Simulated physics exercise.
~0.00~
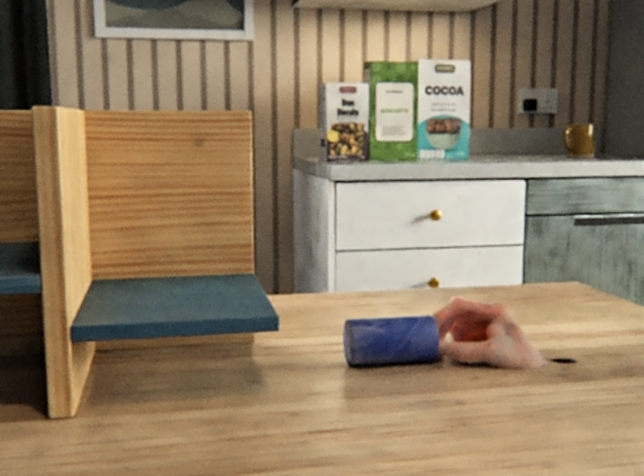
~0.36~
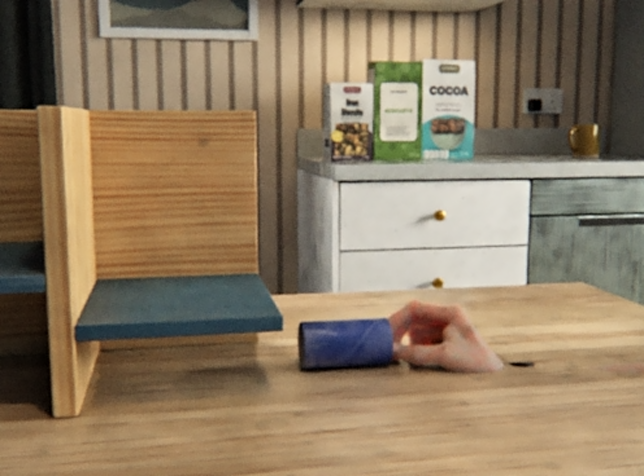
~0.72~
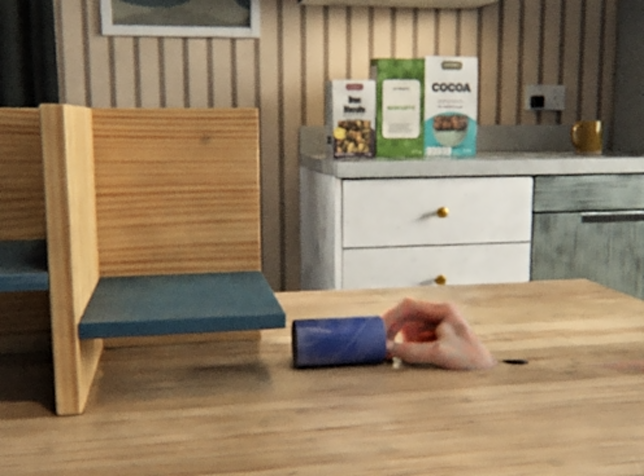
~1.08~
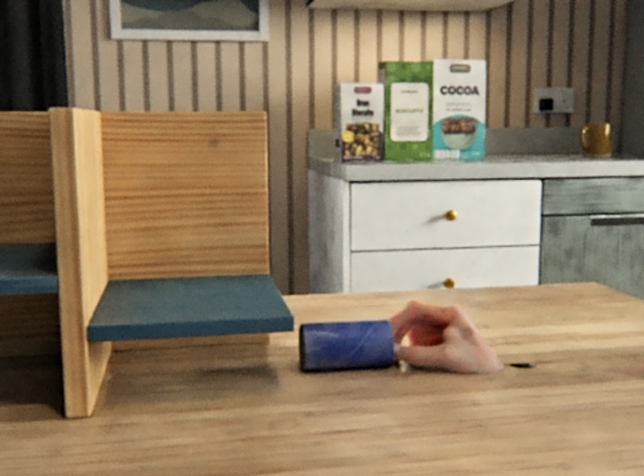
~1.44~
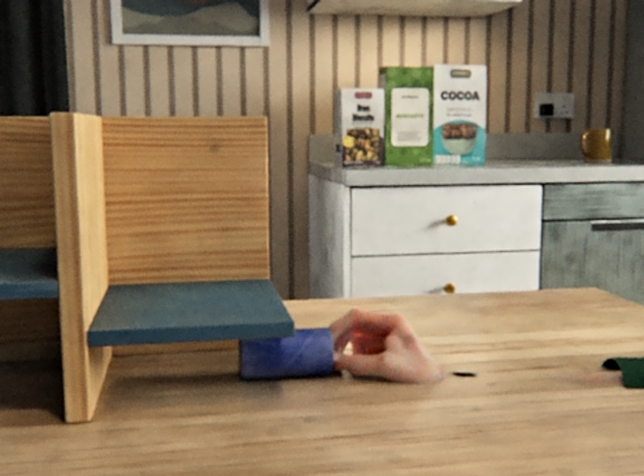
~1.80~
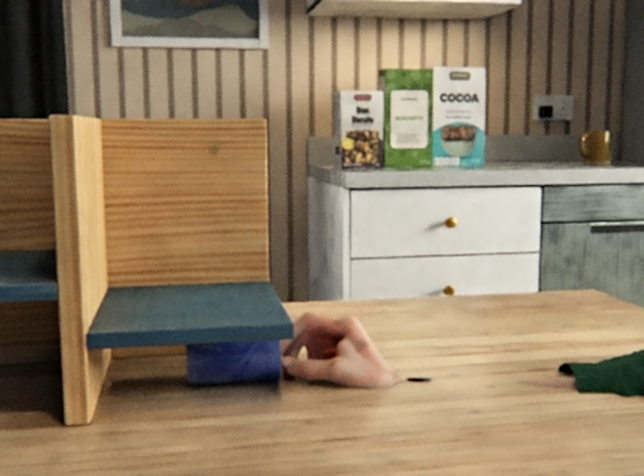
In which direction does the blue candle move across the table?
The blue candle moves to the left, toward the low shelf and in under it.
